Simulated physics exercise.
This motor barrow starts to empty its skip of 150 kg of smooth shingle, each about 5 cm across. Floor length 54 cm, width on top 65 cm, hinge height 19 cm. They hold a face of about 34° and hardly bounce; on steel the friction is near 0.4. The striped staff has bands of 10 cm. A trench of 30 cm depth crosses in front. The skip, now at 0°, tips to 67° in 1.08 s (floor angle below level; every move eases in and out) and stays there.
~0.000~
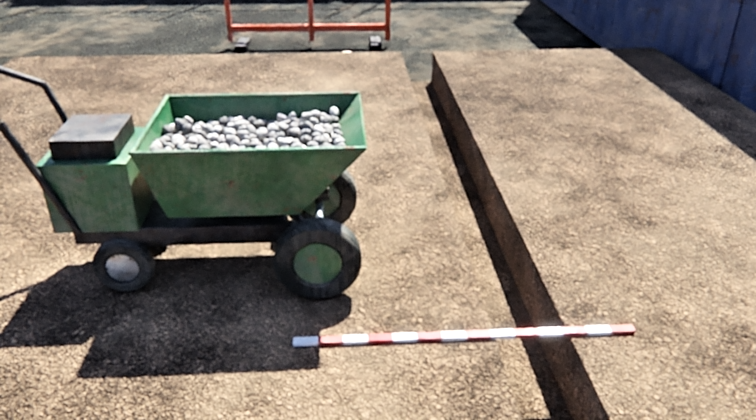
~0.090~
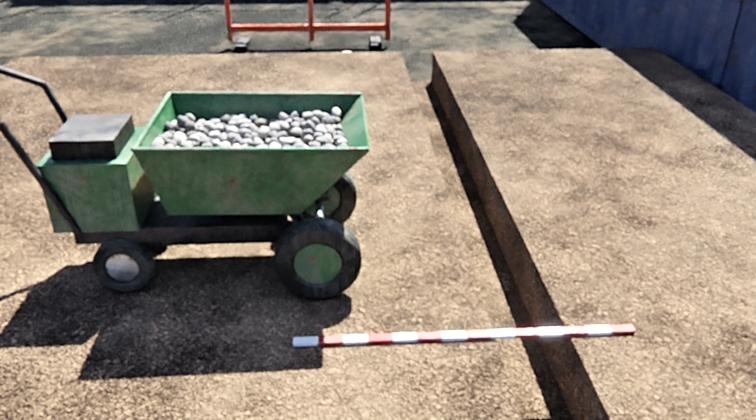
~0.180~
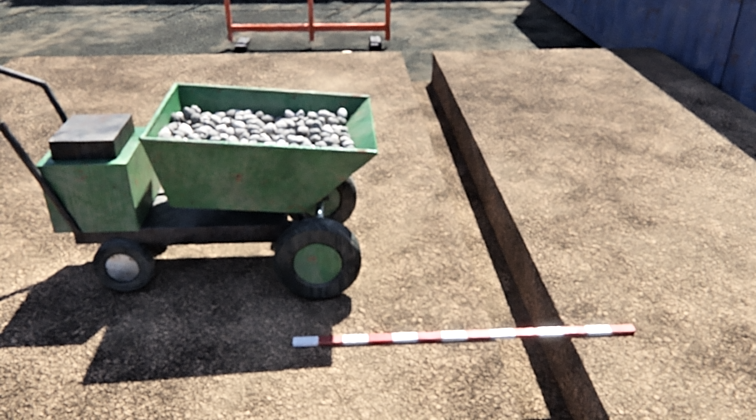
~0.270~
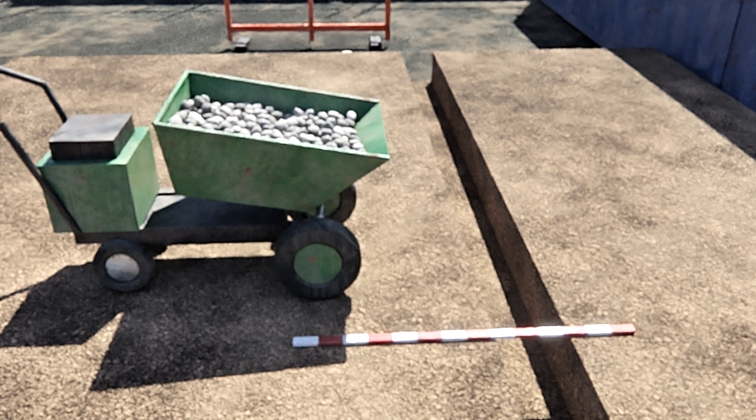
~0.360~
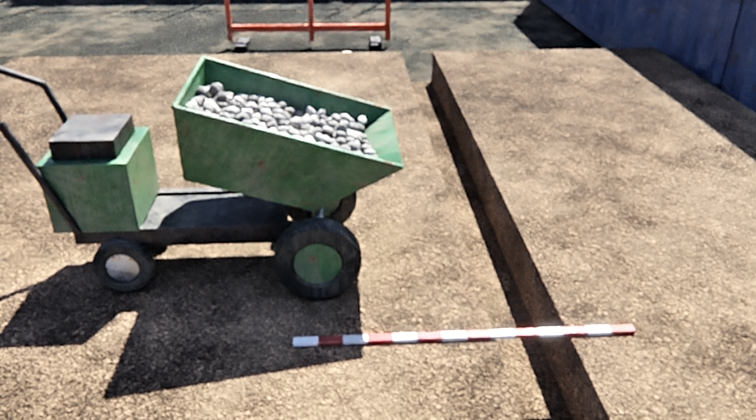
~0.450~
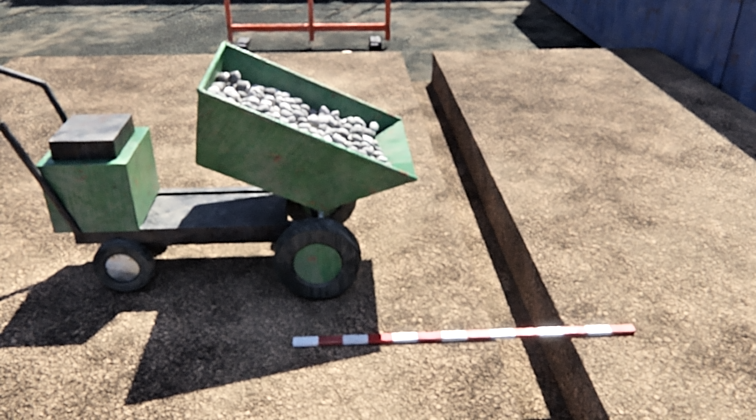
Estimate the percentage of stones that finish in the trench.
About 95 per cent.
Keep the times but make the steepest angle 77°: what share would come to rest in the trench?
In that case some 85 per cent.
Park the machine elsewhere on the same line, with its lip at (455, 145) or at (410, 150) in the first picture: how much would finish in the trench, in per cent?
First some 30, then 70 per cent.
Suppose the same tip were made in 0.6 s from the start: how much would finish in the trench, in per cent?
Then about 90 per cent.
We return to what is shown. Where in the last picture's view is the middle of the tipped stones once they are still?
Their middle is at about (495, 286).
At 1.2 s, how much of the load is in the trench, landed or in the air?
Some 30 per cent.
After 0.8 s the floor is at 57°; 100 % in the skip; the foremost stones are at (434, 202).
After 1.2 s the floor is at 67°; 64 % in the skip, 8 % short of the trench, 28 % in the trench; the foremost stones are at (525, 296).
After 1.5 s the floor is at 67°; 23 % in the skip, 7 % short of the trench, 68 % in the trench, 2 % past the trench; the foremost stones are at (598, 243).
After 3.5 s the floor is at 67°; 0 % in the skip, 3 % short of the trench, 95 % in the trench, 2 % past the trench; the foremost stones are at (654, 237).
